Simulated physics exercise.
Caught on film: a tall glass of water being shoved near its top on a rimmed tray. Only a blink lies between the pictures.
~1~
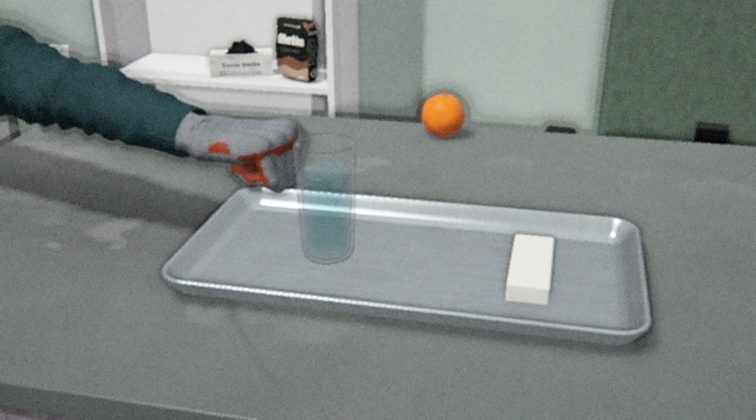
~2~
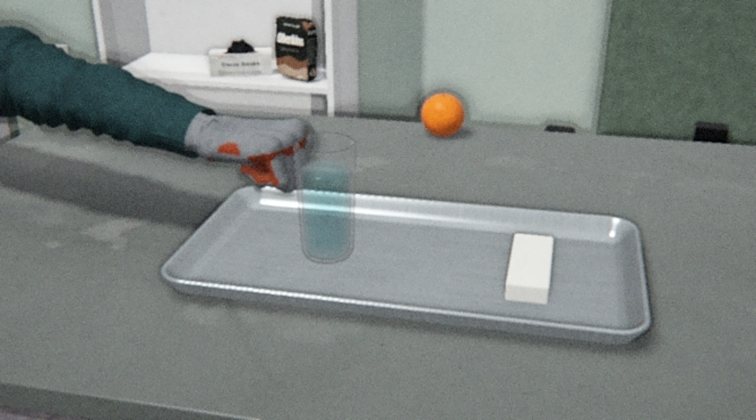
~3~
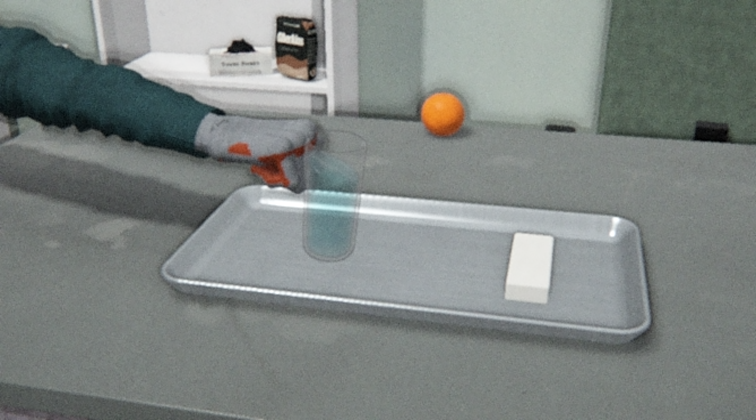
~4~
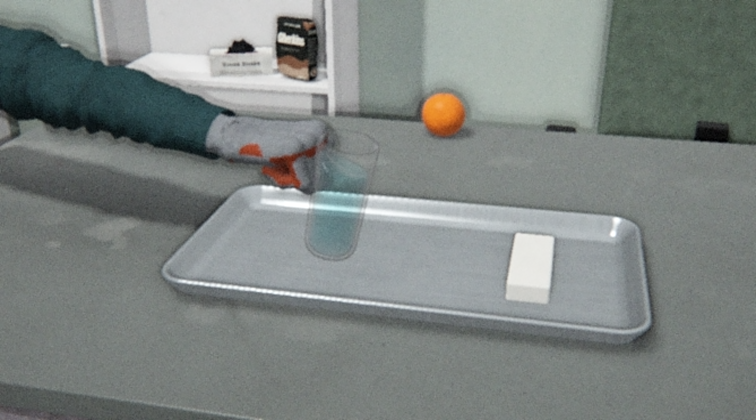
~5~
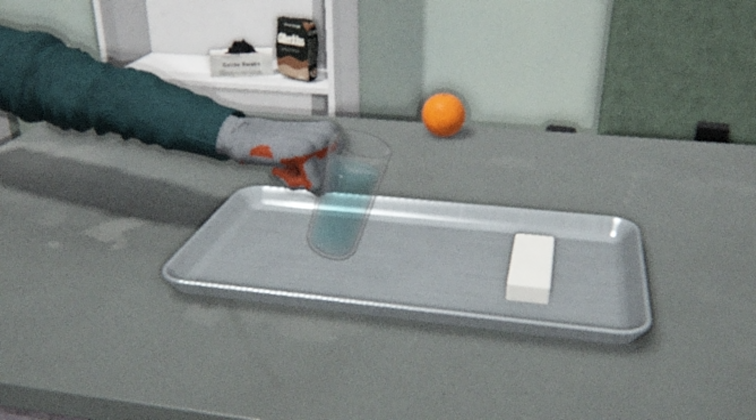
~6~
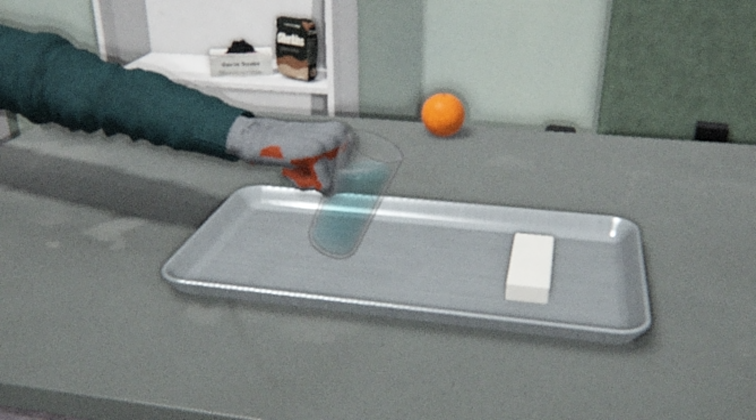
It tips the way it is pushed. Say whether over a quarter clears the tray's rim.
In the end three quarters and more stay on the tray.
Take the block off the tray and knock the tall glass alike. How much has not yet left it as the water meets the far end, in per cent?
It comes to 70 per cent or so.
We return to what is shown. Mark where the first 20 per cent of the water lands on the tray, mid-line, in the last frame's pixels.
Close to (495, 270).
A moment on, the tall glass is falling and 100 per cent is in the glass, 0 on the tray and 0 above or beyond its rim.
Next, the tall glass lies on its side and 73 per cent is in the glass, 21 on the tray and 7 above or beyond its rim.
Then the tall glass lies on its side and 46 per cent is in the glass, 36 on the tray and 18 above or beyond its rim.
Later the tall glass lies on its side and 26 per cent is in the glass, 61 on the tray and 13 above or beyond its rim.
At rest 87 per cent is held by tray and glass, 13 is off the tray.
